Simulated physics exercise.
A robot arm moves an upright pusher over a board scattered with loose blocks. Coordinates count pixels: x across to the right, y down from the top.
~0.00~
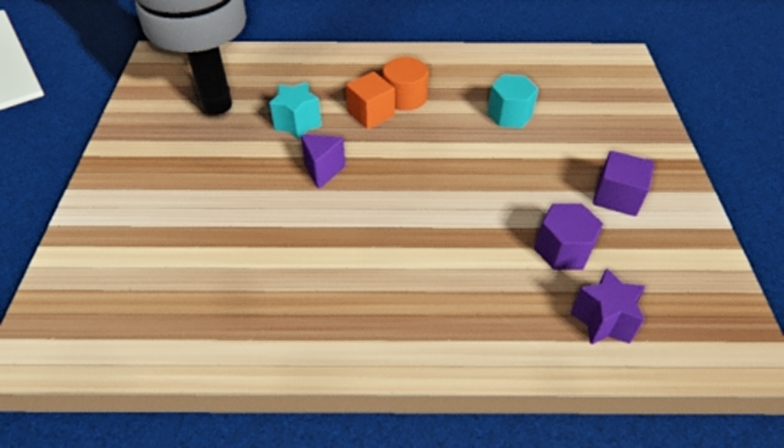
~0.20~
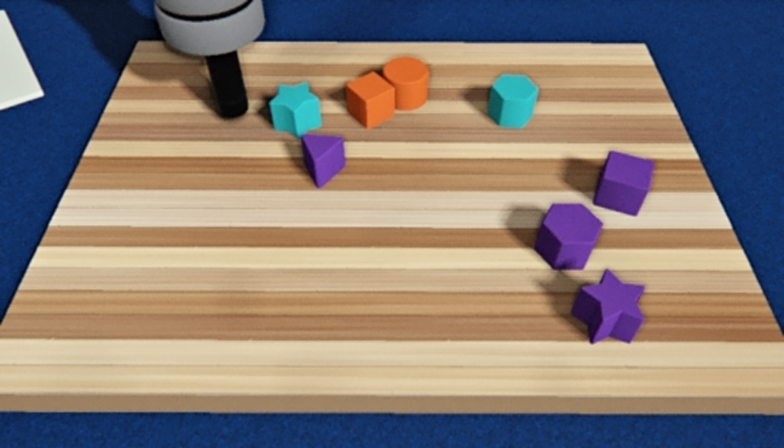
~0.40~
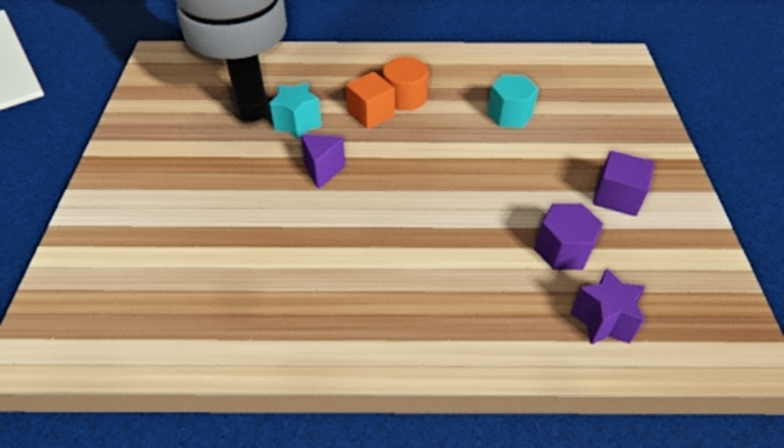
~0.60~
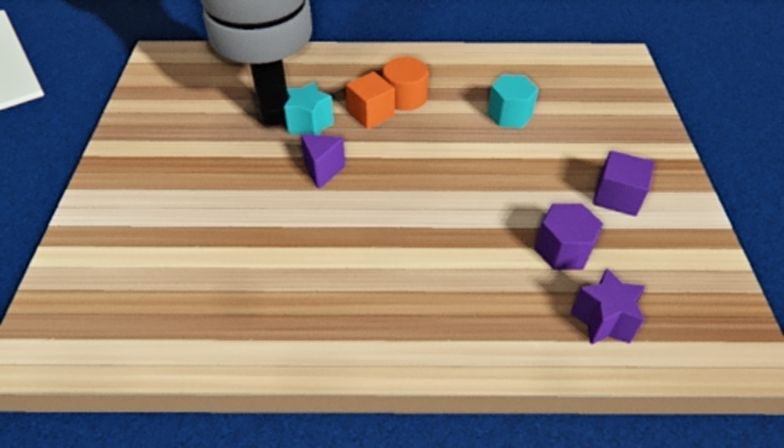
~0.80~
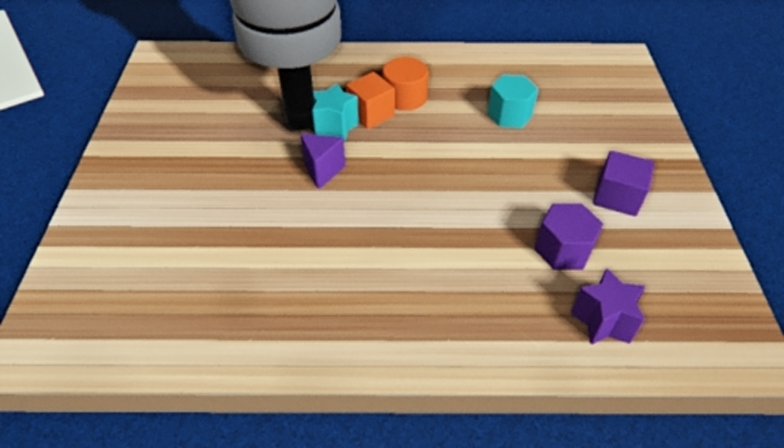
A robot arm with an upright black pusher moved right across the back of a striped wooden board, met the turquoise star block and nudged it a short way right, toward the orange square block.
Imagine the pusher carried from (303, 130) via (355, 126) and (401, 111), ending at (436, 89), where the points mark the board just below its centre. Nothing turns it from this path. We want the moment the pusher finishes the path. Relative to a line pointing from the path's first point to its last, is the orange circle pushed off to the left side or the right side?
With start-to-end as forward, it shifts left.
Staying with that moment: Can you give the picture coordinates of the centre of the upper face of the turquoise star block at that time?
In the picture, that point is around (468, 69).
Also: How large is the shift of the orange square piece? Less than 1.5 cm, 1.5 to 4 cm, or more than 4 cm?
My prediction: Over 4 cm.
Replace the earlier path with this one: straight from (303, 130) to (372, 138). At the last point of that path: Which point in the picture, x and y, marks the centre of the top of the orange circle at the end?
Its top face will be centred at roughly (431, 58).
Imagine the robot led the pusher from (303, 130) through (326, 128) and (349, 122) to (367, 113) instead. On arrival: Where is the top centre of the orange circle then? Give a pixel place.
It will end up at (447, 54).
On the path given first. One third of the way, pusher (356, 117); turquoise star block (387, 95); orange square piece (420, 82); orange circle (435, 58).
Two thirds of the way, pusher (402, 103); turquoise star block (435, 84), turned 15° clockwise; orange square piece (469, 75); orange circle (455, 49).
At the end, pusher (437, 81); turquoise star block (468, 69), turned 30° clockwise; orange square piece (505, 66), turned 20° clockwise; orange circle (459, 44); turquoise six-sided block (525, 88), turned 30° clockwise.
